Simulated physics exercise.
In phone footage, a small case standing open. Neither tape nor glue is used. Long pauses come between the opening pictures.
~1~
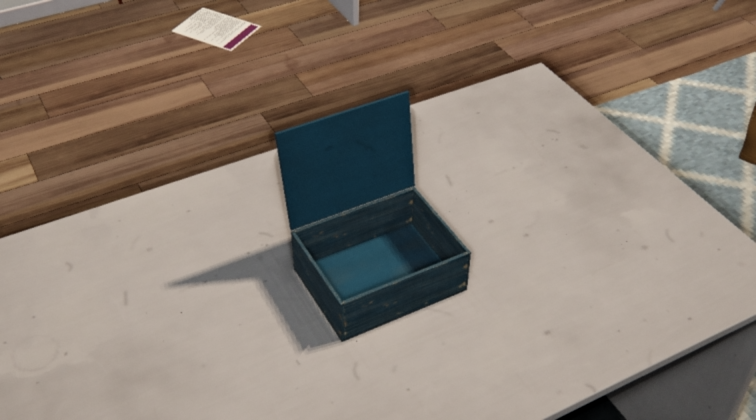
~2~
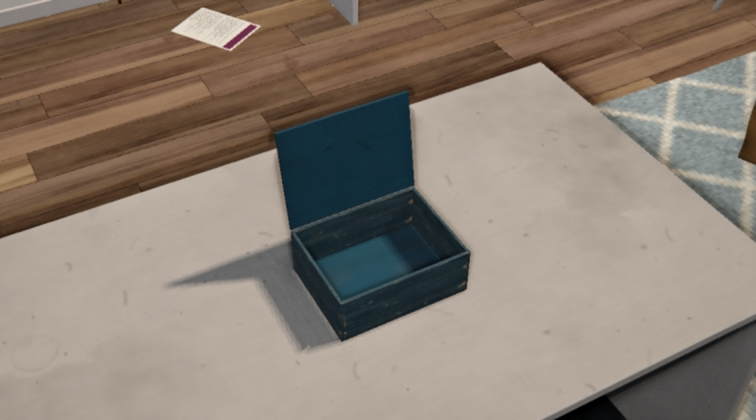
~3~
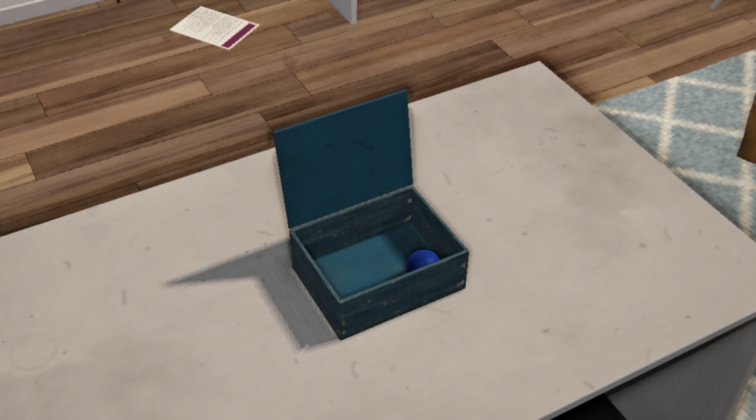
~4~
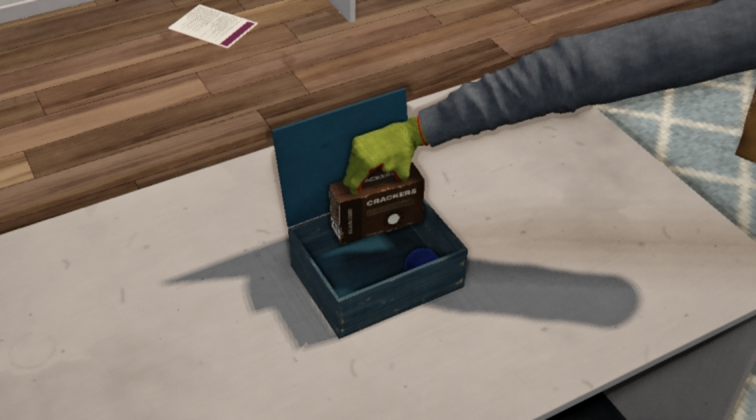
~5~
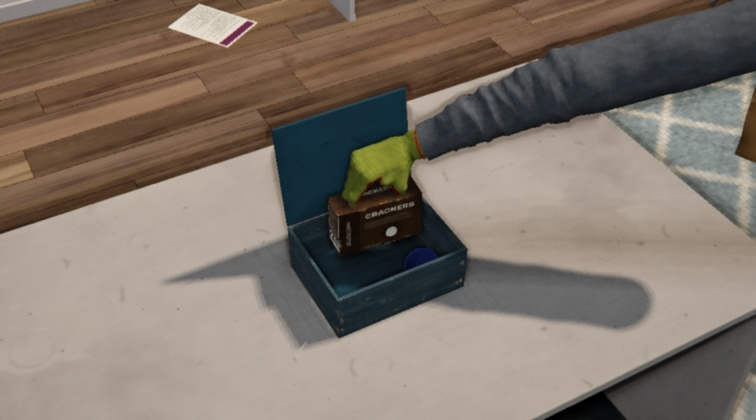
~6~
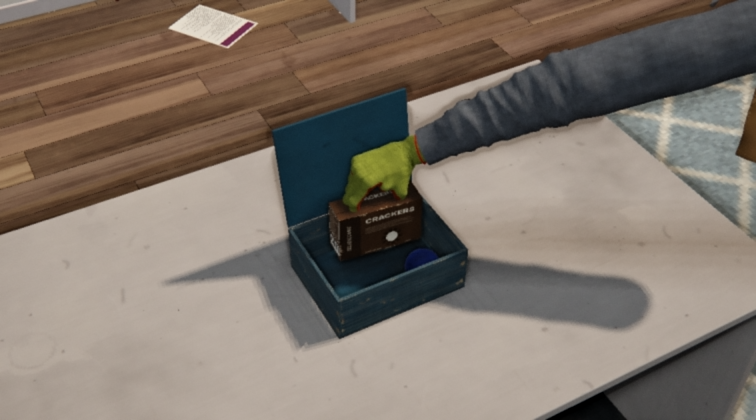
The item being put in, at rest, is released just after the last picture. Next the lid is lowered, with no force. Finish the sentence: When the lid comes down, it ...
When the lid comes down, it stops short of the rim.
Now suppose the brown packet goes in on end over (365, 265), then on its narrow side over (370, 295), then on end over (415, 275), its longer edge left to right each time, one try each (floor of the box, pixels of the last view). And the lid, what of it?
Case one lid open, case two lid open, case three lid open.
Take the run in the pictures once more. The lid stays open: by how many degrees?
It stays some 12° above the rim.
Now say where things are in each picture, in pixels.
In the first picture, the last thing is not in view yet.
In the second picture, the last thing is not in view yet.
In the third picture, the last thing is not in view yet.
The fourth picture shows still above its spot; brown packet (377, 203).
The fifth picture shows still above its spot; brown packet (375, 216).
The sixth picture shows put in, still held; brown packet (376, 221).
Then, 0.80 s past the last view, lid starting down; brown packet displaced a little near (376, 248).
Then, 1.40 s past the last view, lid 70° above the rim; brown packet displaced a little near (376, 248).
Then, 1.70 s past the last view, lid 49° above the rim; brown packet displaced a little near (376, 248).
Then, 2.00 s past the last view, lid 24° above the rim; brown packet displaced a little near (376, 248).
Finally, lid 12° above the rim; moved from the start, brown packet; blue ball still in place. Final places as the last picture's camera would see them, brown packet near (376, 248).
